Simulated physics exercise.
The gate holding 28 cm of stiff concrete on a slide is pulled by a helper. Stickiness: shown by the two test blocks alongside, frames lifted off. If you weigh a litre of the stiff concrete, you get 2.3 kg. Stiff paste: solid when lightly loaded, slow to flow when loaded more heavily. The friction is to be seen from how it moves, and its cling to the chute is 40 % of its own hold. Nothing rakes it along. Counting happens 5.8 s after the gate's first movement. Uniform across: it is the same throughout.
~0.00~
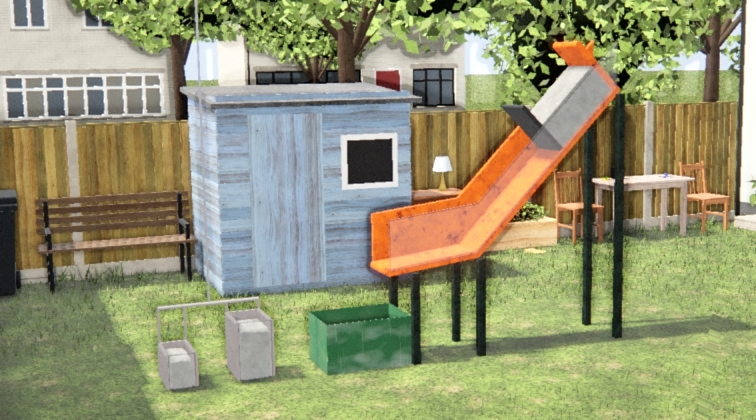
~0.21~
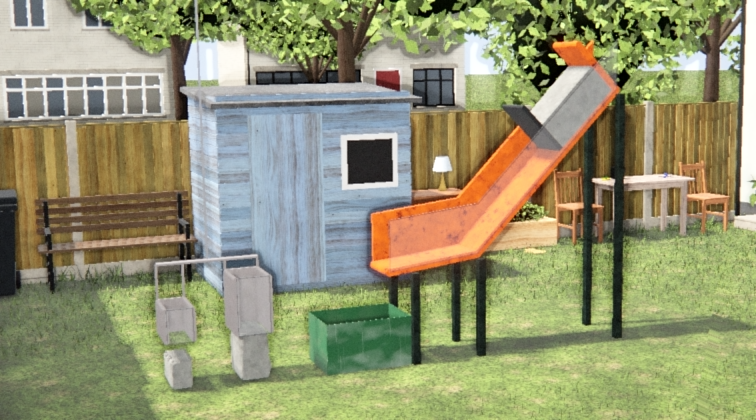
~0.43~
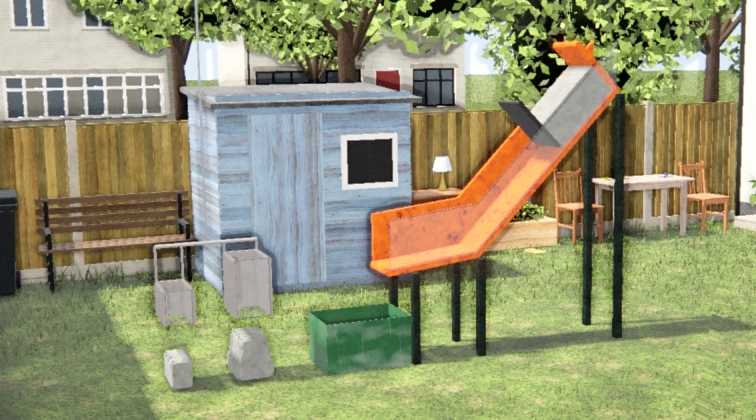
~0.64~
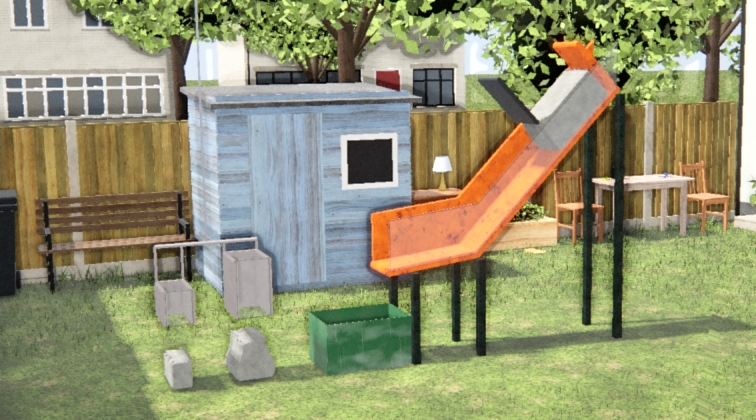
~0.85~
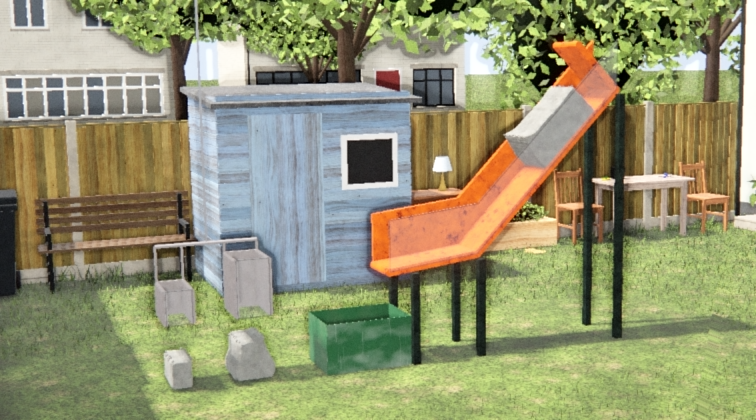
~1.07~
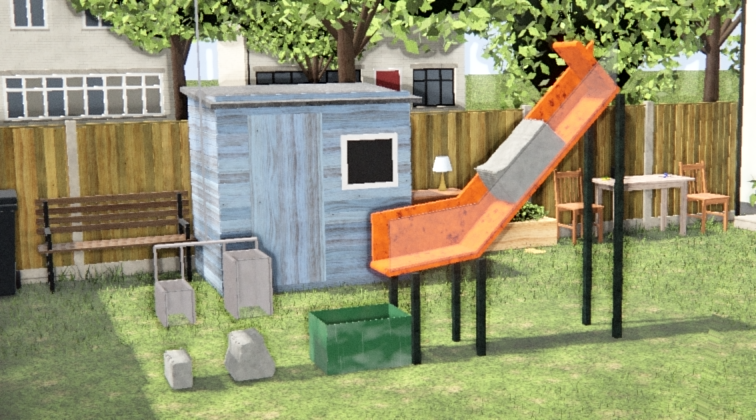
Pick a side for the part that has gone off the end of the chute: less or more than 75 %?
Less, by my estimate.
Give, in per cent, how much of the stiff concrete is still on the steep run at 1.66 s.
Roughly 0 percent at that moment.
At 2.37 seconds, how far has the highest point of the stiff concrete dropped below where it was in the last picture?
The gap comes to about 84.5 centimetres.
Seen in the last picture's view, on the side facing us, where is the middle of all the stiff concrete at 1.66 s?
Near (397, 262).
After 1.66 s, none is on the steep run, 97 % on the flatter one and 3 % past the end.
After 2.37 s, none is on the steep run, 38 % on the flatter one and 62 % past the end.
After 3.07 s, none is on the steep run, 38 % on the flatter one and 62 % past the end.
After 3.78 s, none is on the steep run, 38 % on the flatter one and 62 % past the end.
After 6.19 s, none is on the steep run, 38 % on the flatter one and 62 % past the end.
